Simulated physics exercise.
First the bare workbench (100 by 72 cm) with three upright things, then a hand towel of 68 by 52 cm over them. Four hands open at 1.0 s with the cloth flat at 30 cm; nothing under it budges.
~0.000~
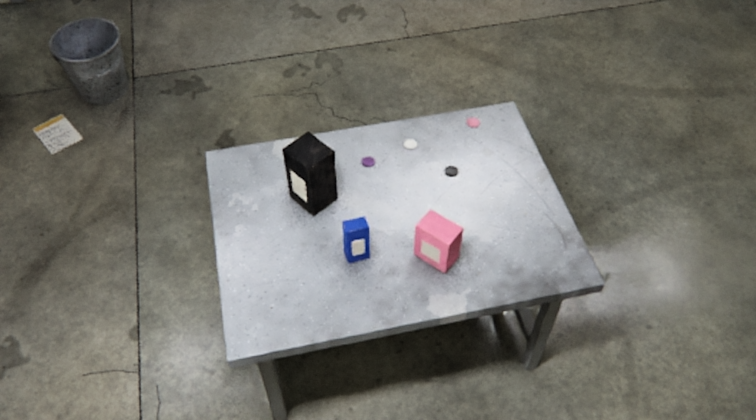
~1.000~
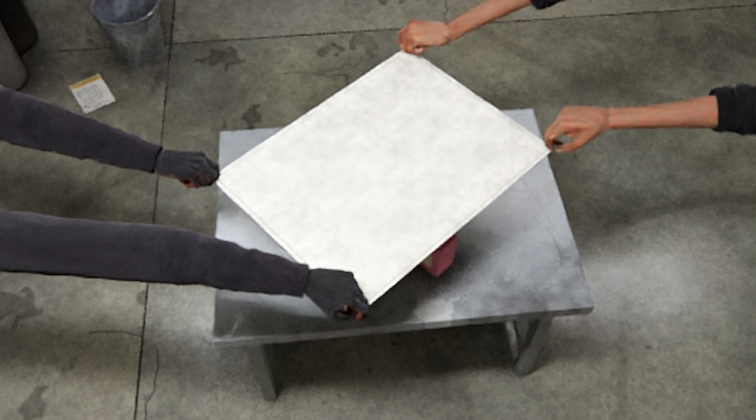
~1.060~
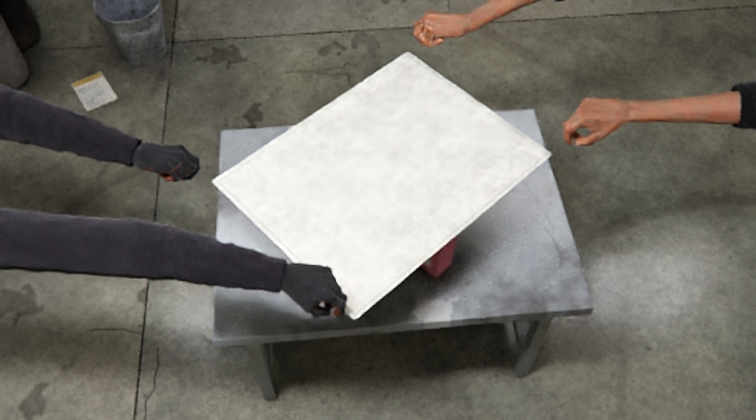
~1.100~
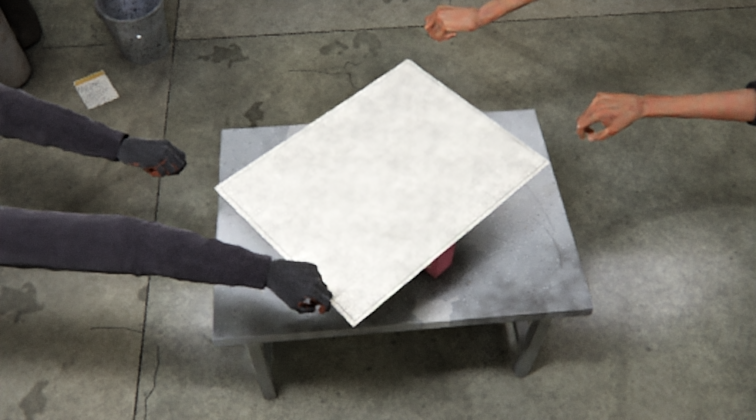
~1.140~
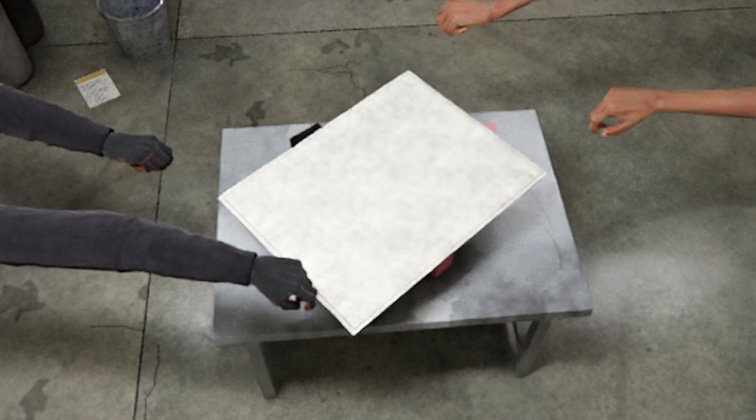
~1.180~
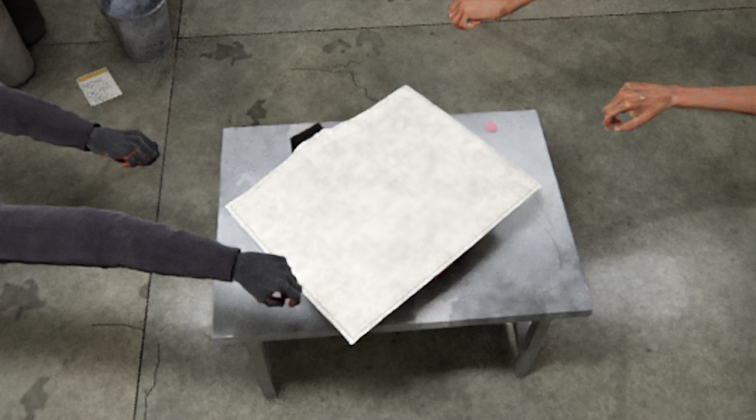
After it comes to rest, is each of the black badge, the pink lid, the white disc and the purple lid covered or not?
The black badge remains in the open, the pink lid stays uncovered, the white disc remains in the open, the purple lid vanishes under it.
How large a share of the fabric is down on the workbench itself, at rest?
Roughly 30 % of it.
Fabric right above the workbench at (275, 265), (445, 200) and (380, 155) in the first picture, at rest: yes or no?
In that order: Bare, covered, under it.
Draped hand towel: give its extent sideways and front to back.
Width about 66 centimetres, depth about 70 centimetres.
At 1.4 s, 25 % of it is down, spanning 65 by 70 cm, above purple lid.
At 1.5 s, 30 % of it is down, spanning 64 by 69 cm, above purple lid.
At 1.7 s, 30 % of it is down, spanning 66 by 70 cm, above purple lid.
At 1.9 s, 30 % of it is down, spanning 66 by 70 cm, above purple lid.
At 2.7 s, 30 % of it is down, spanning 66 by 69 cm, above purple lid.
